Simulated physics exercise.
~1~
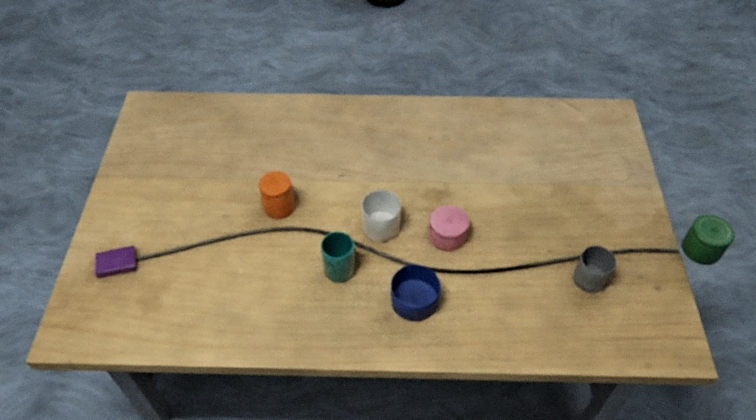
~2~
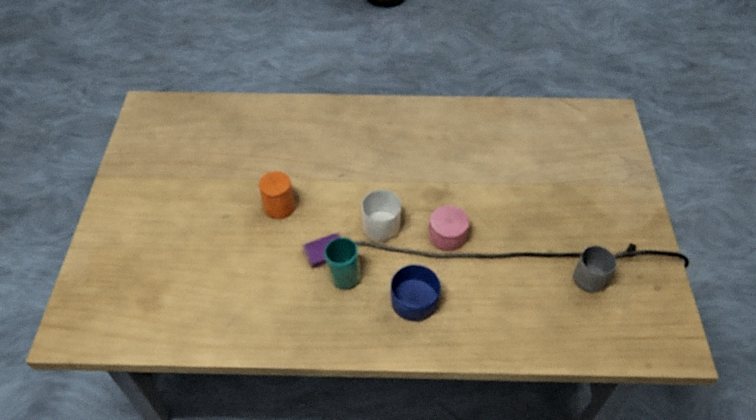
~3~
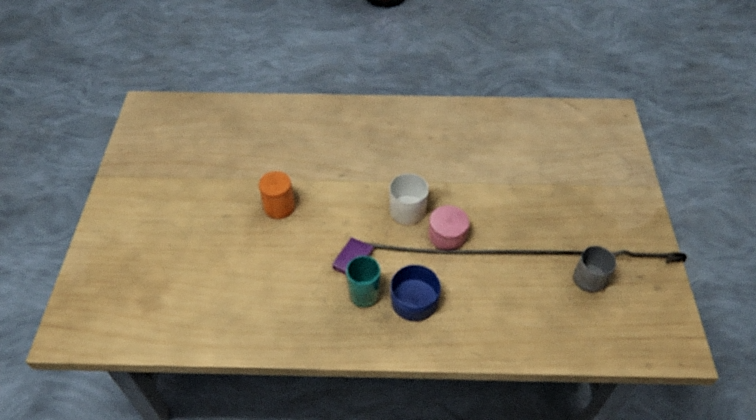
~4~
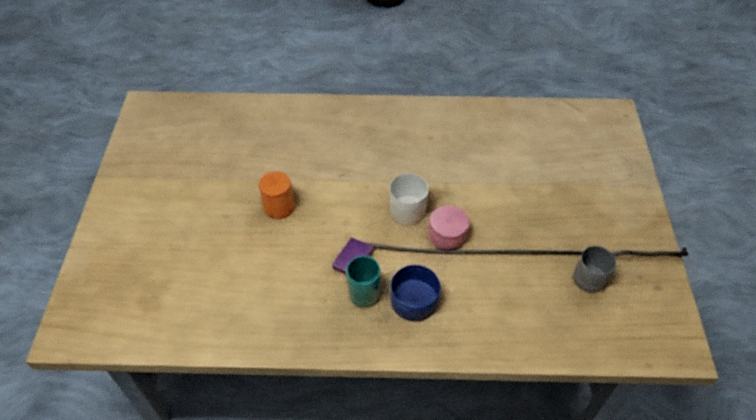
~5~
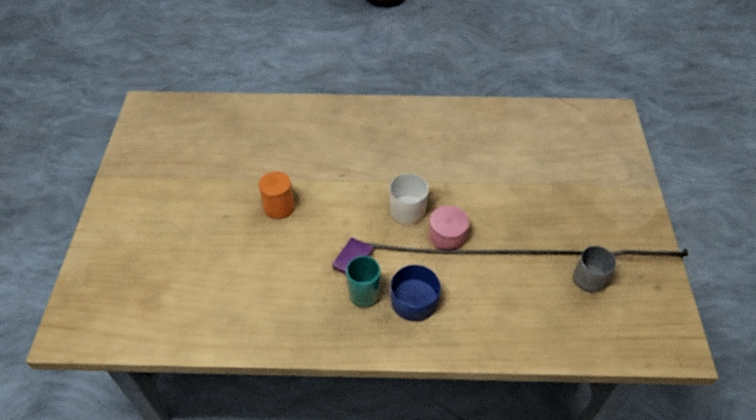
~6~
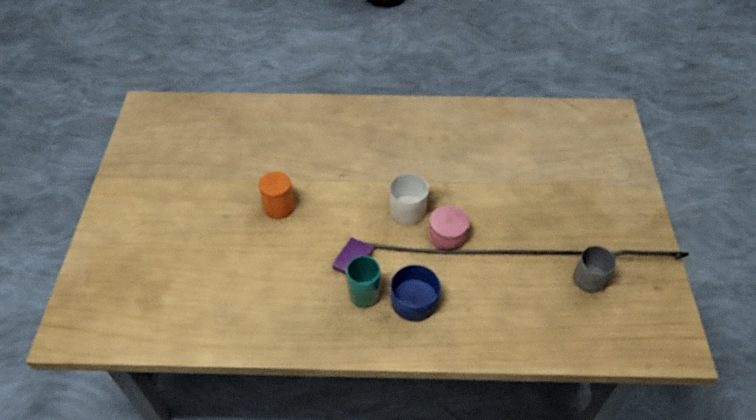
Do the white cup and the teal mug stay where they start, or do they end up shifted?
Both end up shifted. The white cup and the teal mug each move a moderate way from where they start.
